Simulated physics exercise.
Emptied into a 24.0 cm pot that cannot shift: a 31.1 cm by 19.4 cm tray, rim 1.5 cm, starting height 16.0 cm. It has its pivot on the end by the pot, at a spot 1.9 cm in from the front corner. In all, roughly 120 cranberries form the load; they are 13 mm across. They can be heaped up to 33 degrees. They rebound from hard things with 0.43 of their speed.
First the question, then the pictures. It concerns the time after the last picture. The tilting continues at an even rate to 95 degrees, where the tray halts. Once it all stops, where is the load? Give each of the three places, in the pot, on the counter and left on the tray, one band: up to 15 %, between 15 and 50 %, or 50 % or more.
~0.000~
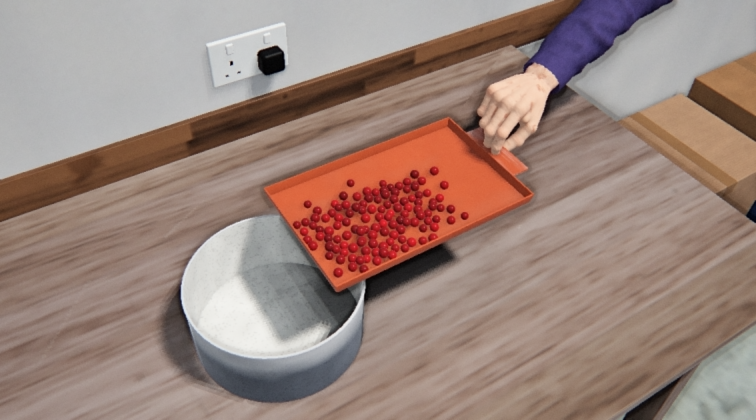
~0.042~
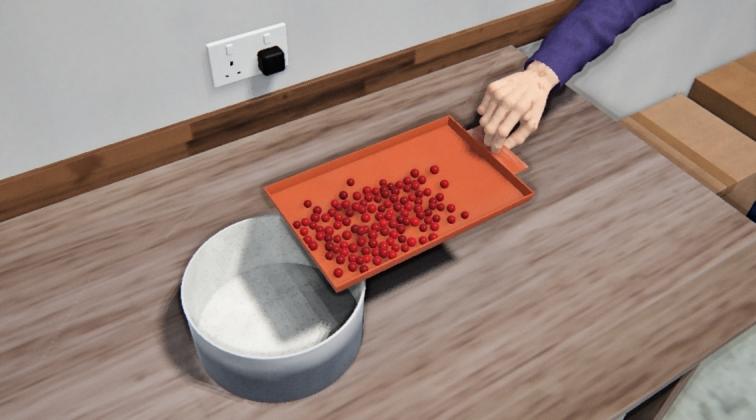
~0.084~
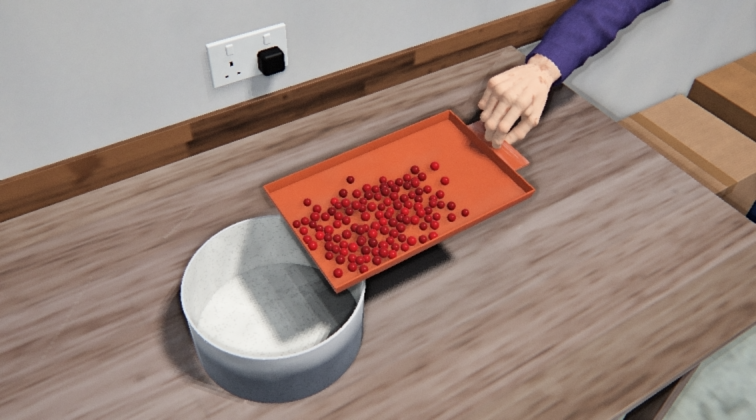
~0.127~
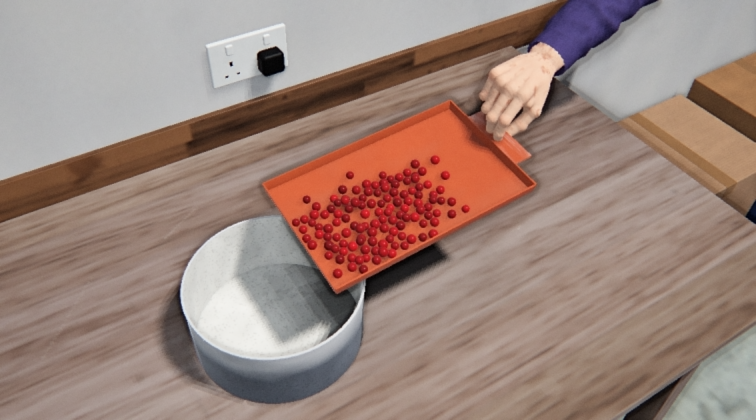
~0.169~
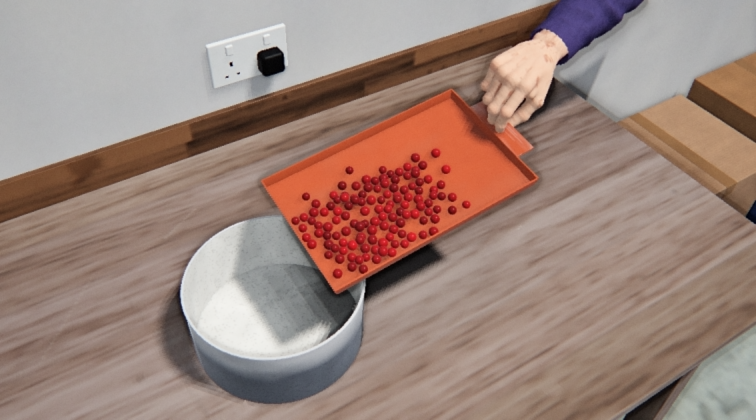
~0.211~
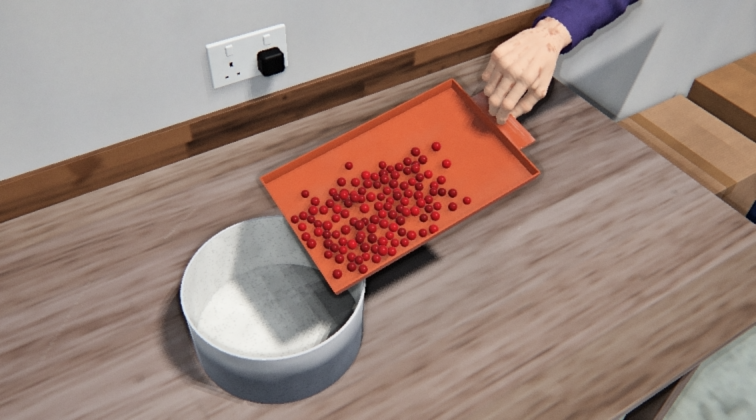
Pot: Between 15 and 50 %; counter: 50 % or more; left on the tray: Up to 15 %.
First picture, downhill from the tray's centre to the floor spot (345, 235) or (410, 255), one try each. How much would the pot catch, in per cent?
Roughly 100 per cent on the first try and 10 per cent on the second.
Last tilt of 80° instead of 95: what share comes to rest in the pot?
You'd end up with some 0 % in the pot.
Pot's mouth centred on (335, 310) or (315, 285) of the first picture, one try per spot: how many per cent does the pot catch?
Some 95 and 70 per cent.
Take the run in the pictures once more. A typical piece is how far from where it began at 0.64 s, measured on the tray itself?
By then it sits near 3 cm from where it began.
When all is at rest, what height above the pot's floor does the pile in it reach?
Measured height: Approx. 2.0 cm.
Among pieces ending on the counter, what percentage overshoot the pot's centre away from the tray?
Some 40 per cent.
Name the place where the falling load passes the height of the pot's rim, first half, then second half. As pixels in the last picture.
(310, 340) first, (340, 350) later, roughly.
After 0.64 s, tilt 53 degrees; the tray holds 100 %, the pot 0 %.
After 0.92 s, tilt 79 degrees; the tray holds 95 %, the pot 0 %.
After 1.30 s, tilt 95 degrees; the tray holds 20 %, the pot 25 %.
At rest (2.2 s), pot 40 %, counter 60 %, tray 0 %.
